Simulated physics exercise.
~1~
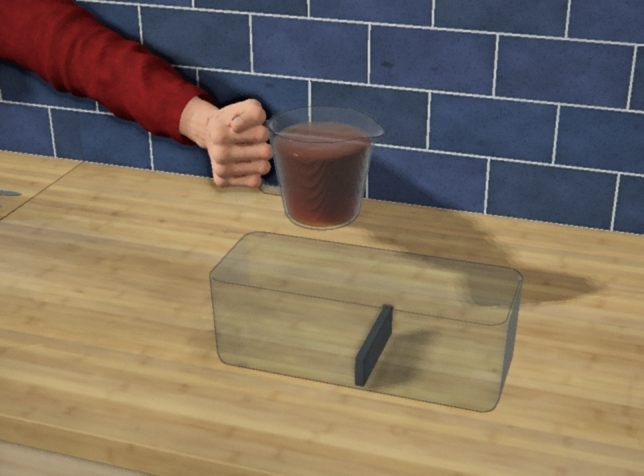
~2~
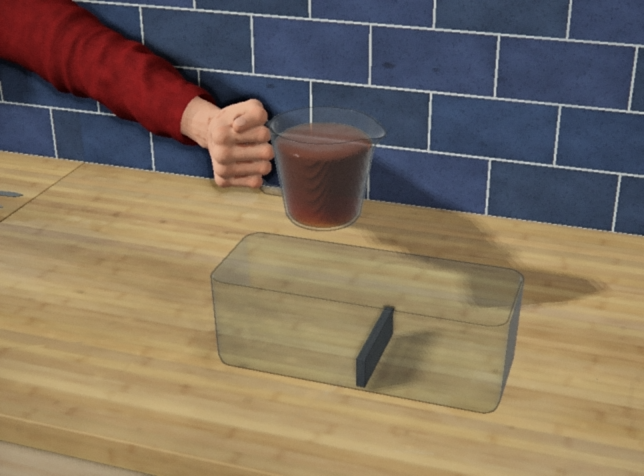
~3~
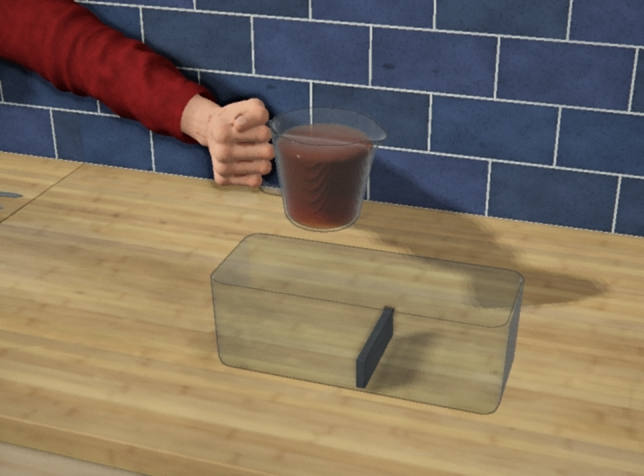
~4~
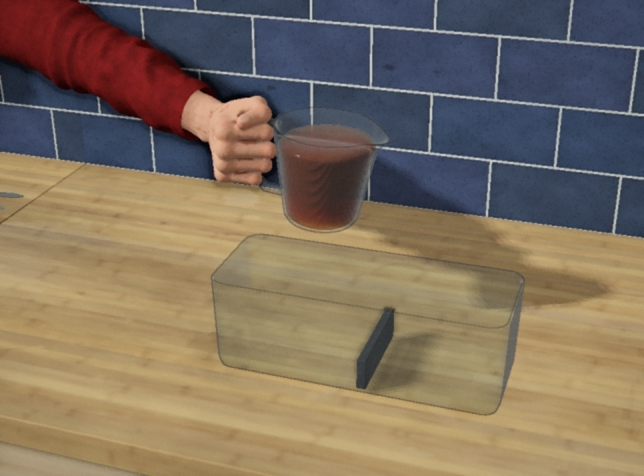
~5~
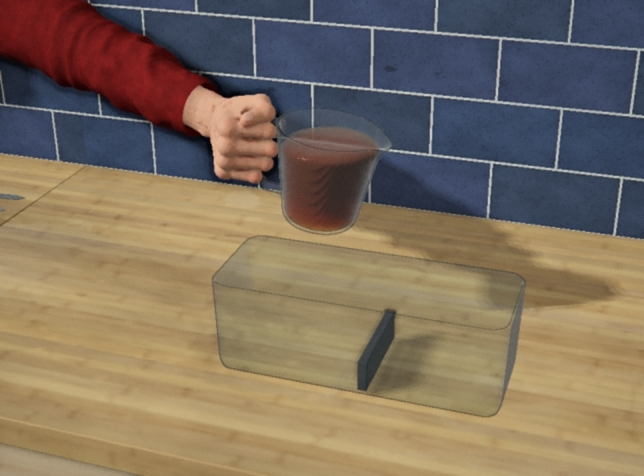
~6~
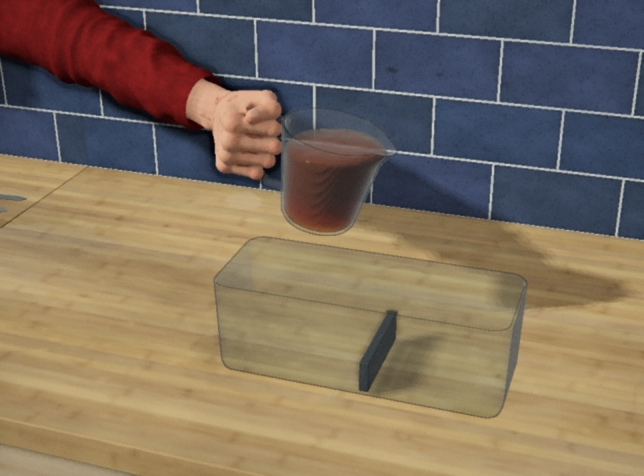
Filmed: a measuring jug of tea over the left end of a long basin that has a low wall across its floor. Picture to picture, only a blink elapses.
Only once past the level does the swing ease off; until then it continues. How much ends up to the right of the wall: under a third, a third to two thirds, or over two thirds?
The share right of the wall falls into the top range, past two thirds.
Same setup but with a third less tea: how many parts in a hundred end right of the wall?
95 %.
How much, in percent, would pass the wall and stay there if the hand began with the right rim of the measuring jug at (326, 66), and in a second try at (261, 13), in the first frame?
Around 75 percent first, around 10 percent second.
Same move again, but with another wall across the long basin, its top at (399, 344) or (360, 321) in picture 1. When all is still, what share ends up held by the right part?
It would come to roughly 65 per cent the first time and roughly 100 per cent the second.
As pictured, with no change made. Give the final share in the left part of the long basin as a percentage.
I'd put it at about 5 per cent.
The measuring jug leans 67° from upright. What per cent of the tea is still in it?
Amount still in: Approx. 65 %.
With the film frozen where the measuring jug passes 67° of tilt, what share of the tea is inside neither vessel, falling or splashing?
20 in a hundred.
A moment on, the tilt is 67° and 67 per cent is still to pour, 0 is left of the wall and 15 right of it.
Next, the tilt is 105° and 8 per cent is still to pour, 3 is left of the wall and 81 right of it.
Then the tilt is 118° and 0 per cent is still to pour, 5 is left of the wall and 94 right of it.
Later the tilt is 118° and 0 per cent is still to pour, 6 is left of the wall and 93 right of it.
In the end 6 per cent lies left of the wall, 93 right of it and 1 outside.
